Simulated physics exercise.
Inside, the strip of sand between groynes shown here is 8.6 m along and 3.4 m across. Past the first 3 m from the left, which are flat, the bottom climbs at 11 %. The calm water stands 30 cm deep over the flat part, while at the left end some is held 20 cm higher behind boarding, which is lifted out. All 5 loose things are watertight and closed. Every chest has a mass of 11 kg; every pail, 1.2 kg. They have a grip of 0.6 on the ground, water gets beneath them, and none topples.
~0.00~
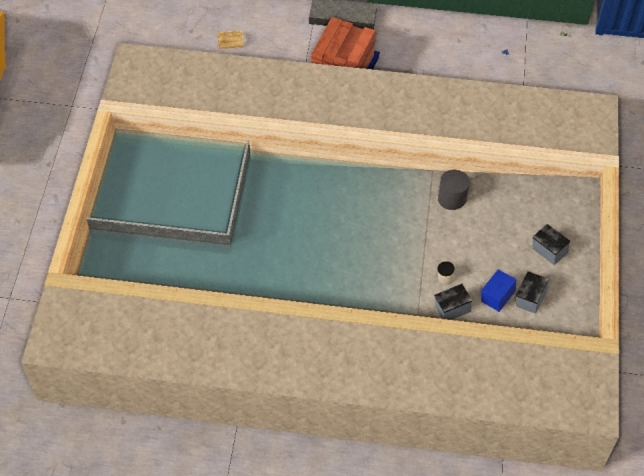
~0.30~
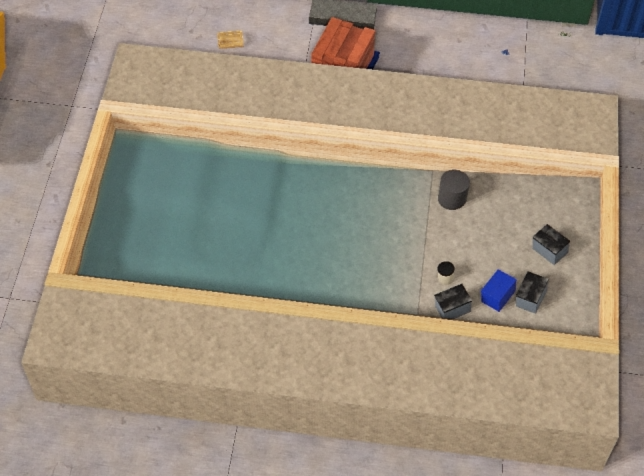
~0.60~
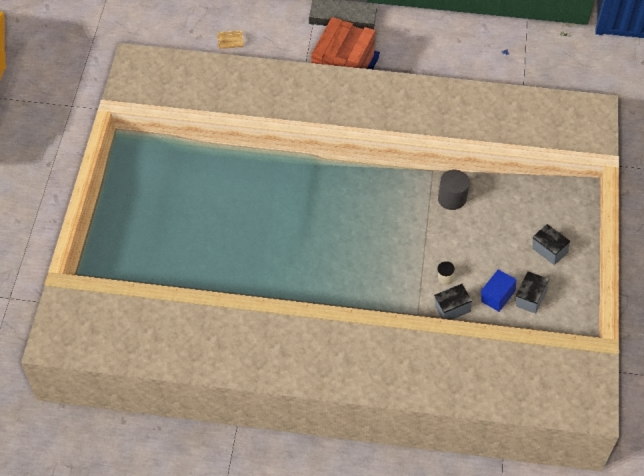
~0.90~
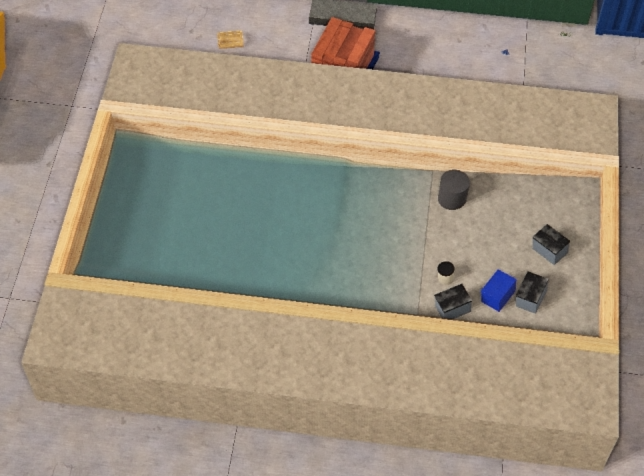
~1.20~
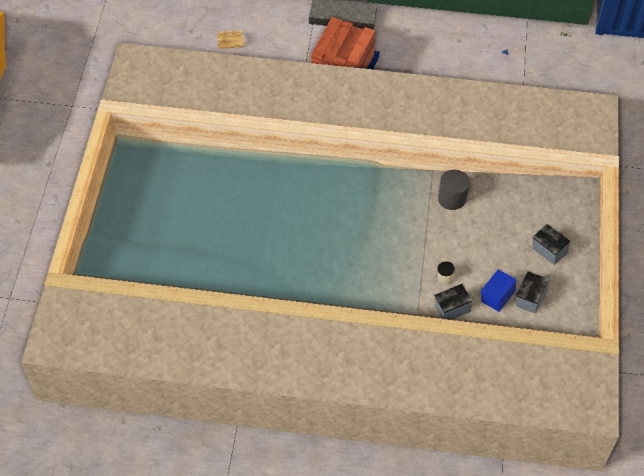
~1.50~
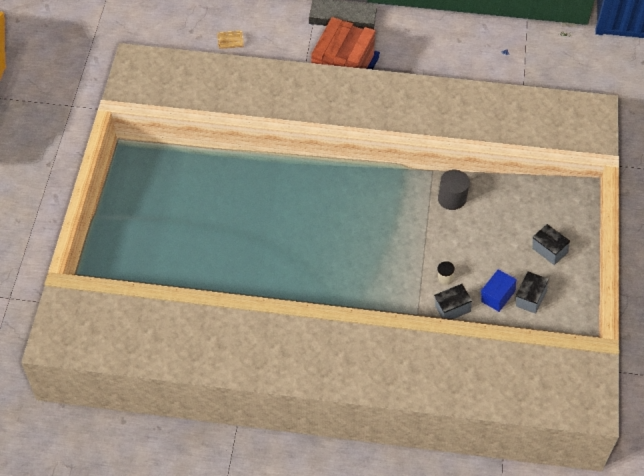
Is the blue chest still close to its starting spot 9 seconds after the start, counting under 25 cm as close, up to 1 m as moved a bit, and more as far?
No real move.
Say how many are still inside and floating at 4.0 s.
2 at that moment.
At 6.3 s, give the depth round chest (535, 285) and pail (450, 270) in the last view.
Depths: Near 1 cm, then near 4 cm.
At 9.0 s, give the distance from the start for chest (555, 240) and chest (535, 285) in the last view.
The first is 0 cm from its start, the second 0 cm.
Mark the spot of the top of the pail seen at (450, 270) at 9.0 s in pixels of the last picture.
It should be close to pixel (352, 237).
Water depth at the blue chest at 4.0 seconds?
4 cm or so.
After 2.1 s the blue chest is near (501, 285), 0.0 m from its start, aground; 0 afloat.
After 4.0 s the blue chest is near (501, 285), 0.0 m from its start, aground; 2 afloat.
After 6.3 s the blue chest is near (501, 285), 0.0 m from its start, aground; 1 afloat.
After 9.0 s the blue chest is near (501, 285), 0.0 m from its start, aground; 1 afloat.
